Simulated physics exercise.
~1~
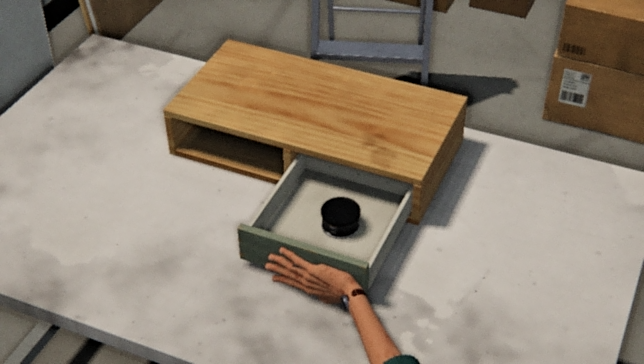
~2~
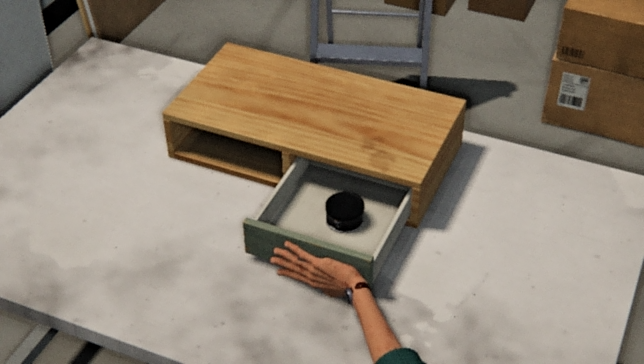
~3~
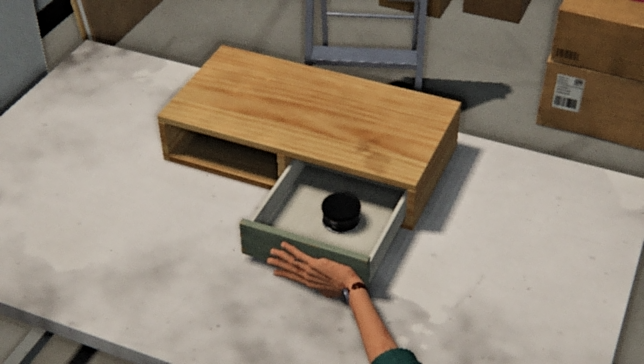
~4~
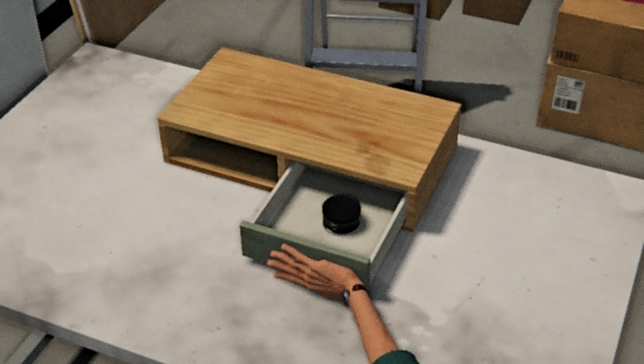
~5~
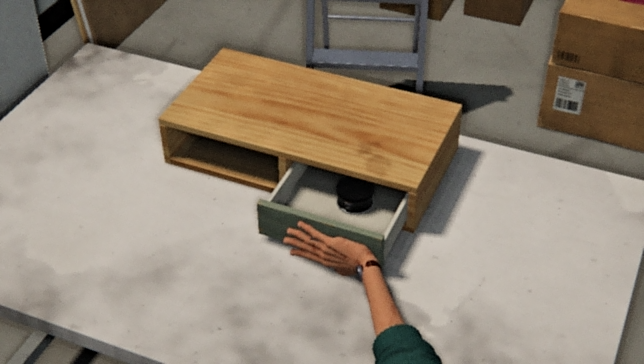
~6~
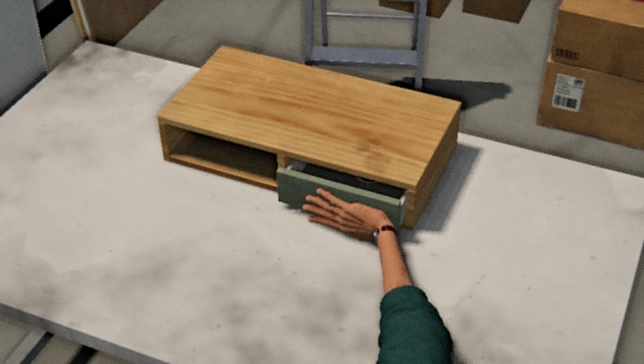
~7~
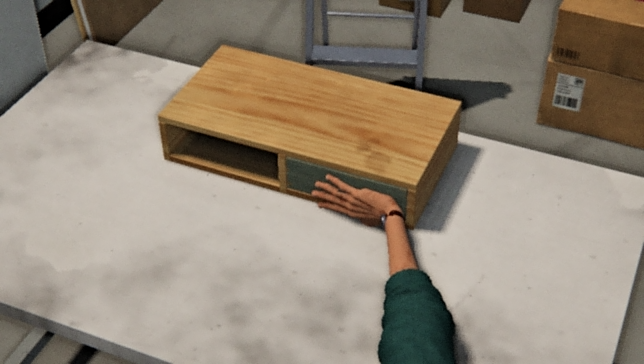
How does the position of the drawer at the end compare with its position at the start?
At the start the drawer is pulled out of the cabinet, and by the end it is farther back, fully inside with its front flush.
